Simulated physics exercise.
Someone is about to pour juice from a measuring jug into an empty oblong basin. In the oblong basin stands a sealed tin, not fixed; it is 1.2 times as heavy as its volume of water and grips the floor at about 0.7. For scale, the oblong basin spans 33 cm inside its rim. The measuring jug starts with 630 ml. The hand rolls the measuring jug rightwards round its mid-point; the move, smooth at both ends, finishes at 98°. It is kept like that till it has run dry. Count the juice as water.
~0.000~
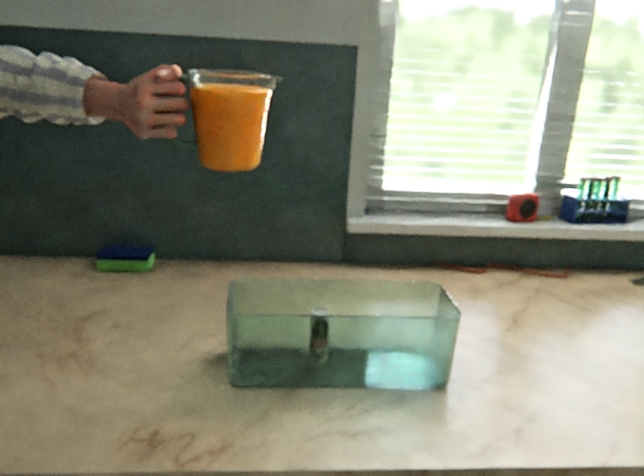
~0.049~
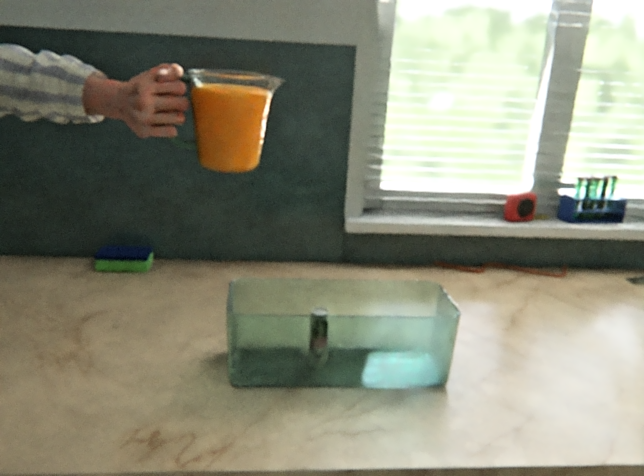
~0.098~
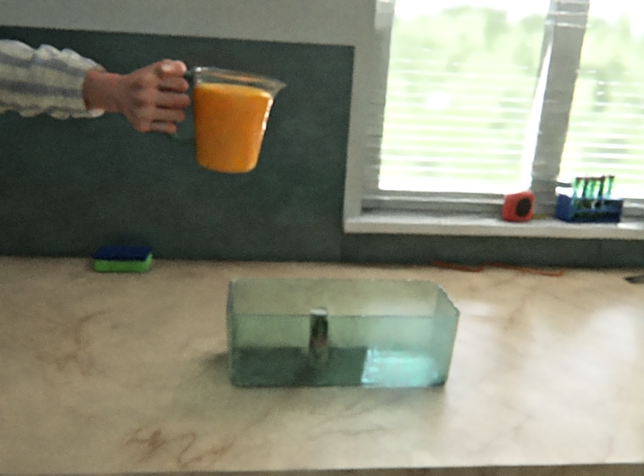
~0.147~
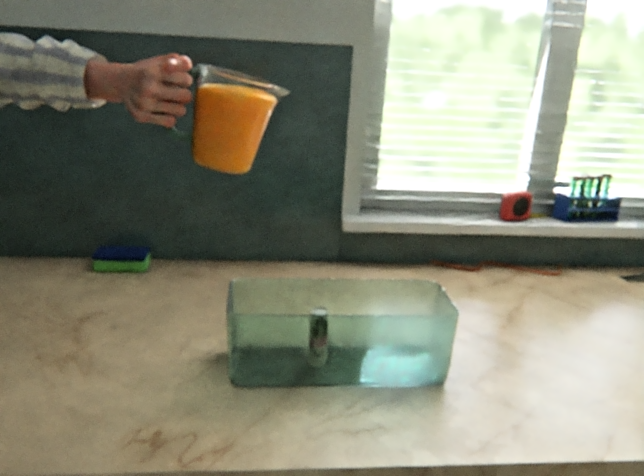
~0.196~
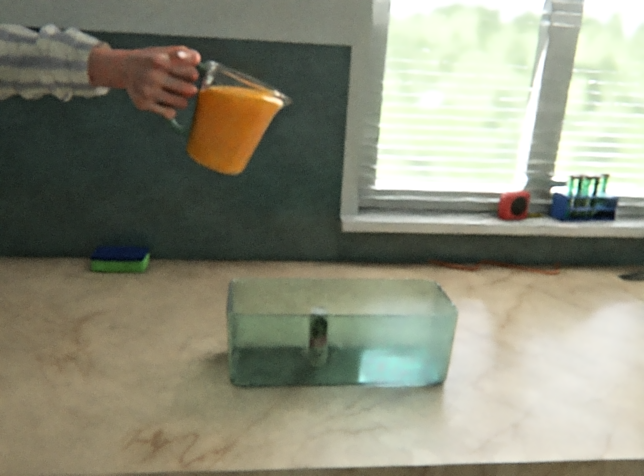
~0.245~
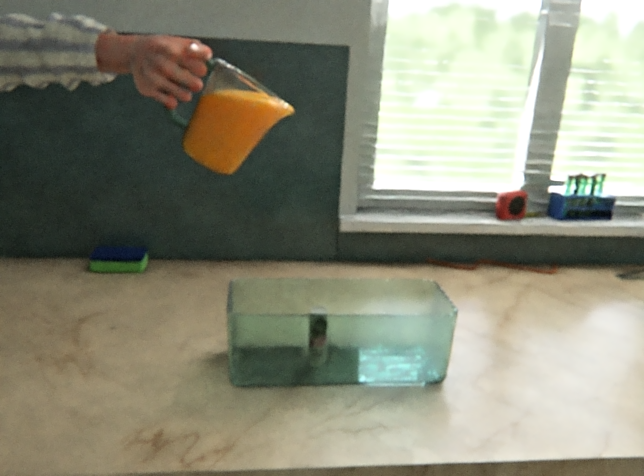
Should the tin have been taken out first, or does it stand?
It remains upright.
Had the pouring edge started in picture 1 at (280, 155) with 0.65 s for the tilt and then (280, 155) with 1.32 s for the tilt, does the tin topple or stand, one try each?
First it goes over; then it falls.
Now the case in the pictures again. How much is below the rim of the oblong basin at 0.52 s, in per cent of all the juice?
About 5 per cent.
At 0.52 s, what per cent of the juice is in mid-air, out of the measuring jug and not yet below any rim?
About 38 per cent.
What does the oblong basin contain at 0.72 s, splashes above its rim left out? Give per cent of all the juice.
About 50 per cent.
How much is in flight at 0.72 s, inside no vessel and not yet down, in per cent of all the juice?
Some 32 per cent.
By 0.52 s the tilt is 88° and 58 per cent is still to pour; the tin stands where it began.
By 0.72 s the tilt is 98° and 17 per cent is still to pour; the tin stands where it began.
By 0.92 s the tilt is 98° and 3 per cent is still to pour; the tin stands where it began.
By 1.15 s the tilt is 98° and 0 per cent is still to pour; the tin stands where it began.
At rest the tin stands where it began.
